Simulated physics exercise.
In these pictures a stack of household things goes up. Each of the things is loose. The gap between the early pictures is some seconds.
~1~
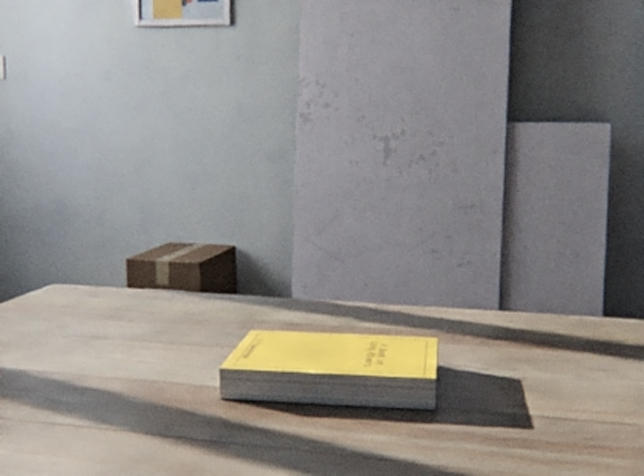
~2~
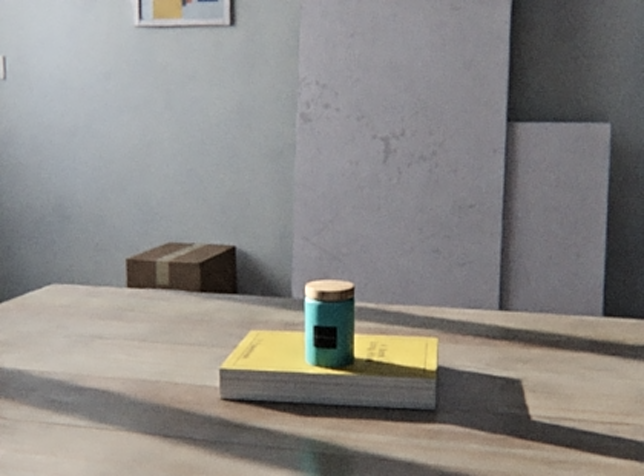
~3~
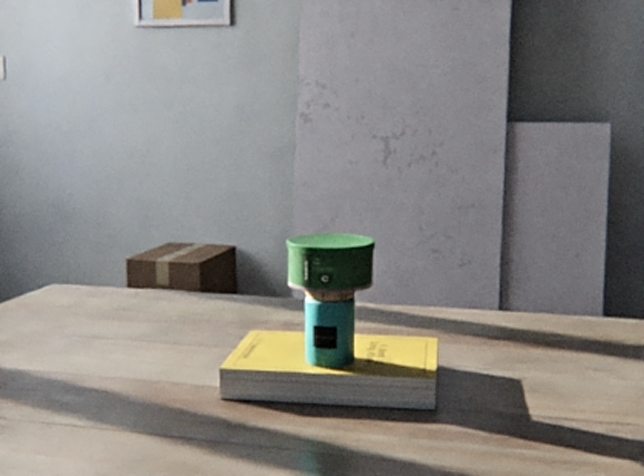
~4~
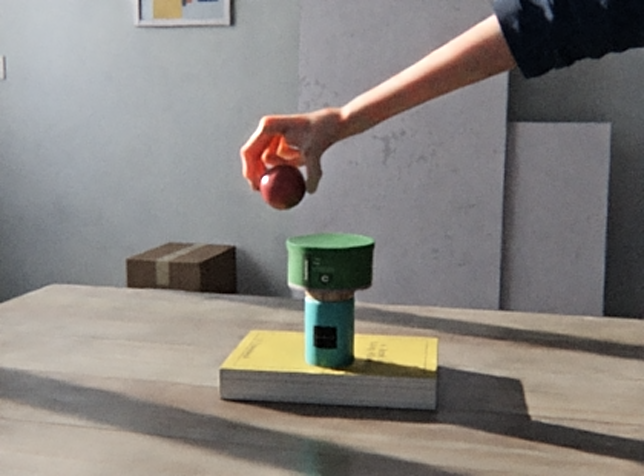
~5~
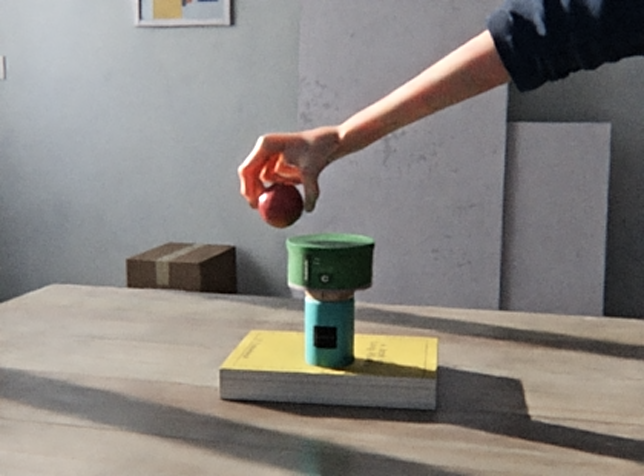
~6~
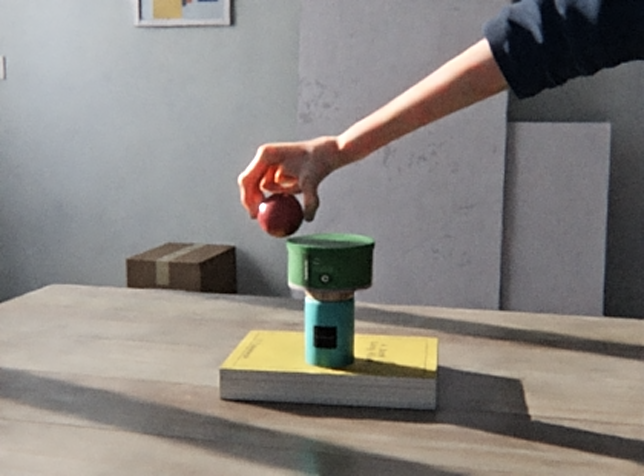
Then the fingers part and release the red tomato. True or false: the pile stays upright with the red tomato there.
False.
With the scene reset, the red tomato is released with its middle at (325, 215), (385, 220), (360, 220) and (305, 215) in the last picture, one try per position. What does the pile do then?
Well, on the first go it stays steady, on the second it tumbles down, on the third it stays steady, and on the fourth it stays steady.
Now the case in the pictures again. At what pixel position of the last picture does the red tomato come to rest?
Close to pixel (237, 331).
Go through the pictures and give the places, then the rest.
In the first frame, the last thing is not in view yet; yellow book (335, 367).
In the second frame, the last thing is not in view yet.
In the third frame, the last thing is not in view yet; turquoise jar (330, 323).
The fourth frame shows still above its spot; red tomato (283, 187); yellow book (335, 367).
The fifth frame shows still above its spot; red tomato (281, 205); green tub (331, 262).
The sixth frame shows in place under the hand; red tomato (281, 215); turquoise jar (330, 323).
Then, 0.40 s later than the last frame, red tomato now fallen.
Then, 0.50 s later than the last frame, things are still on the move.
When it is over, fallen, red tomato; the other 3 as before. End places, in pixels of the last picture, red tomato near (236, 330). The pile comes apart.
